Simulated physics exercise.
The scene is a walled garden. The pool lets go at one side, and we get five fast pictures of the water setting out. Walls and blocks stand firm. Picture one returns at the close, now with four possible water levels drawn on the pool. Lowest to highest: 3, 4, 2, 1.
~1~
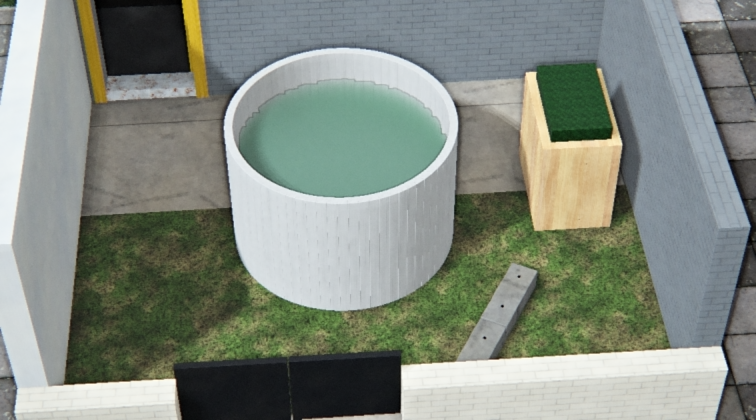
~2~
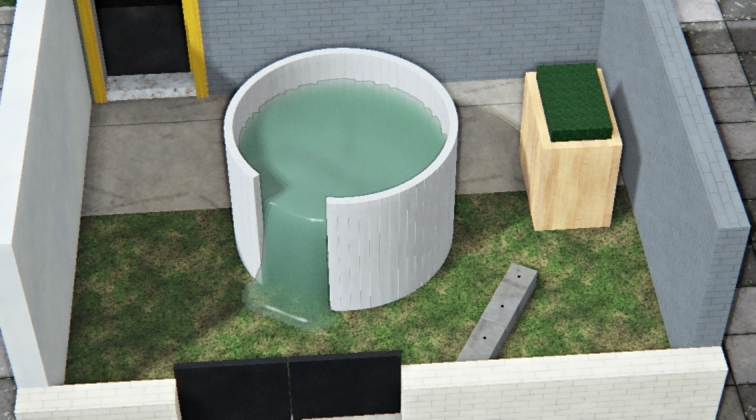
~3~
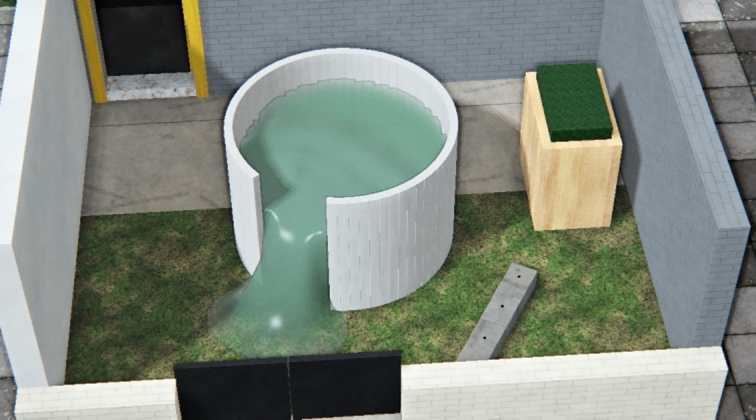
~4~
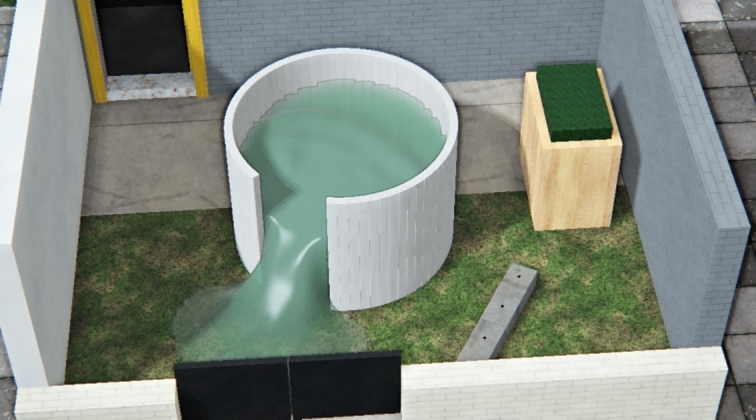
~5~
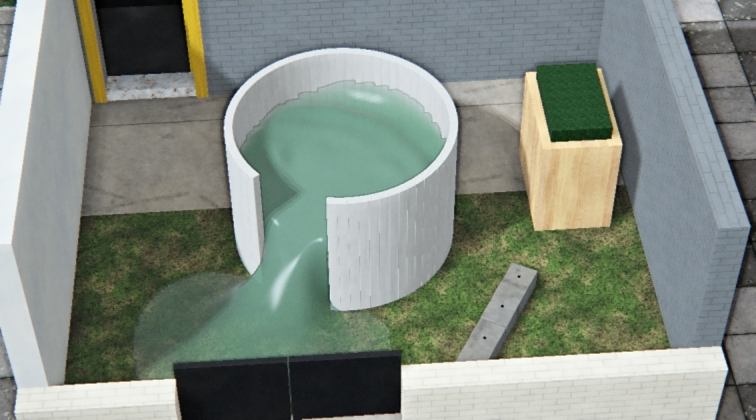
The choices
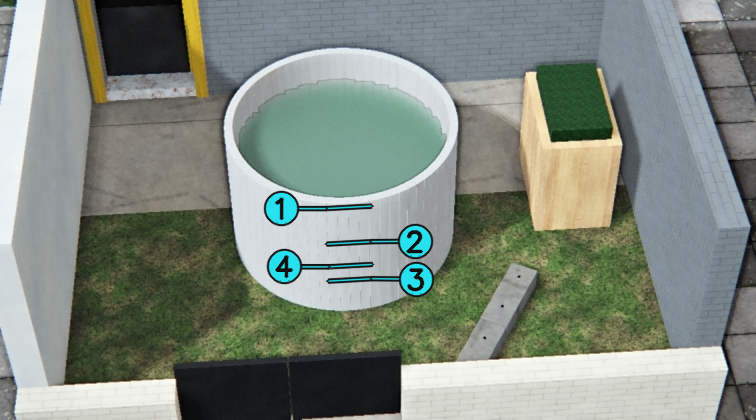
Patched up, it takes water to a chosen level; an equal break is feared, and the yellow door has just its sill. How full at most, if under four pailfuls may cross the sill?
4 will do.
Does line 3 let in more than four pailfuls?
No.
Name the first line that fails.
It is 2.
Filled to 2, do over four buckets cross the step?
Yes, that goes wrong.
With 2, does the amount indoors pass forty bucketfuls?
No, it does not.
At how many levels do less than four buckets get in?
Two of them.
On the marked copy, 1 at (348, 207); 2 at (349, 242); 3 at (350, 279); 4 at (350, 265); from the bottom up 3, 4, 2, 1.
For line 1, dozens of bucketfuls pour in.
For line 2, about 11 bucketfuls get in.
For line 3, nothing gets over.
For line 4, a splash gets over, under a bucket.
